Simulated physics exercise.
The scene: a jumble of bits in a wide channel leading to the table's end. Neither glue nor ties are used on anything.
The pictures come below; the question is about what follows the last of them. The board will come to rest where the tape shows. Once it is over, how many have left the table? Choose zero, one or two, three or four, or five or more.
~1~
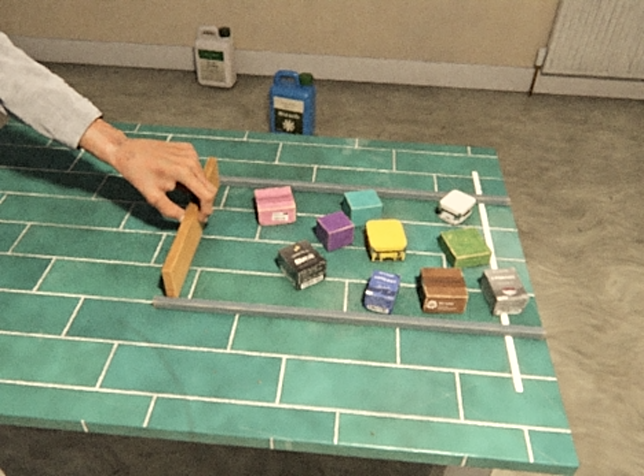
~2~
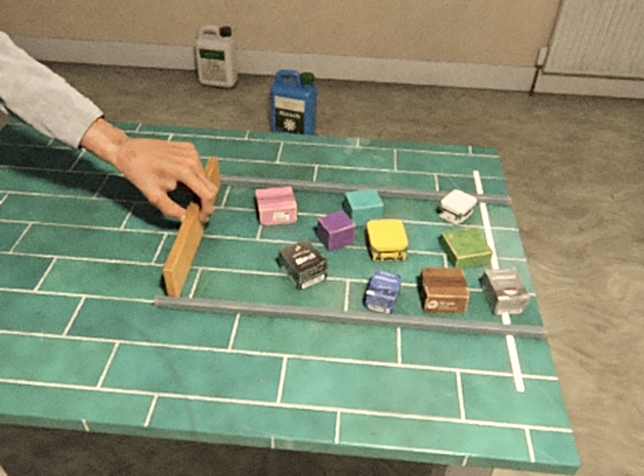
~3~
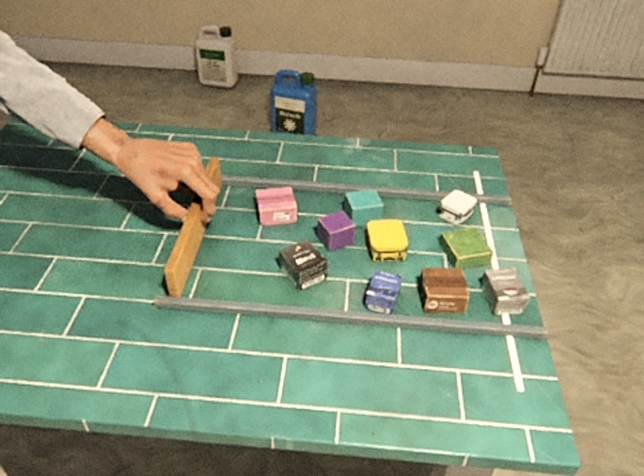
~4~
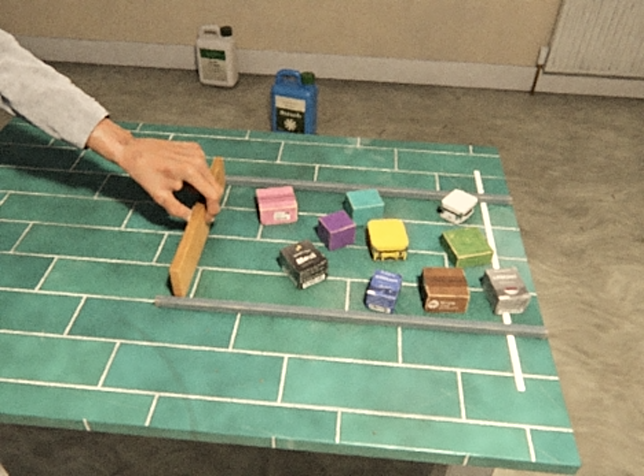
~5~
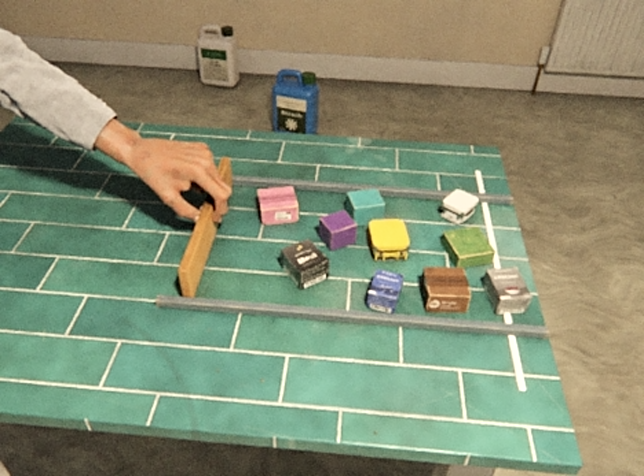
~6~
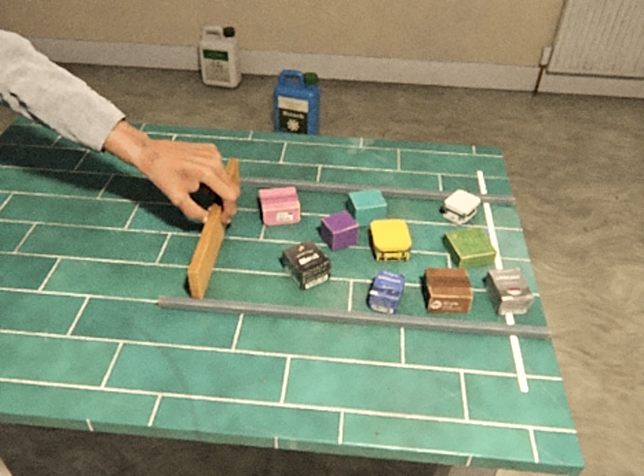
Five or more of them have left the table.
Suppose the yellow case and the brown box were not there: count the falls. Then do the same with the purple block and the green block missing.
You'd see 5 fallen, and 5 in the other try.
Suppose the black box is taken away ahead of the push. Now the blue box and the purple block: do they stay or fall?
Well, the blue box is still there while the purple block is still there.
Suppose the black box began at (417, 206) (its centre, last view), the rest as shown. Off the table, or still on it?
From that start, the object then does not stay.
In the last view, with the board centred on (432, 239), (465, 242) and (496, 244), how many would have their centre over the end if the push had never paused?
Respectively, 1, 3 and 7.
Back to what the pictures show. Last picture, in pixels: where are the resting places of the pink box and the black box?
They come to rest around (512, 224) and (525, 290).
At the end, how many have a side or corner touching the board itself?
Looks like 3 of them, all told.
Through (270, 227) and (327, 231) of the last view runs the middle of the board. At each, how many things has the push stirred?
Up to then 1, and up to the other point 4.
Soon after, none off yet; grey box at rest near (508, 291); green block at rest near (469, 248); white case at rest near (461, 208).
After that, none off yet; grey box displaced a little near (533, 295); green block displaced a little near (493, 254); white case displaced about its own width near (483, 207).
In the end, the number that fall off is five or more; gone, turquoise block, blue box, yellow case, brown box, white case, green block and grey box.
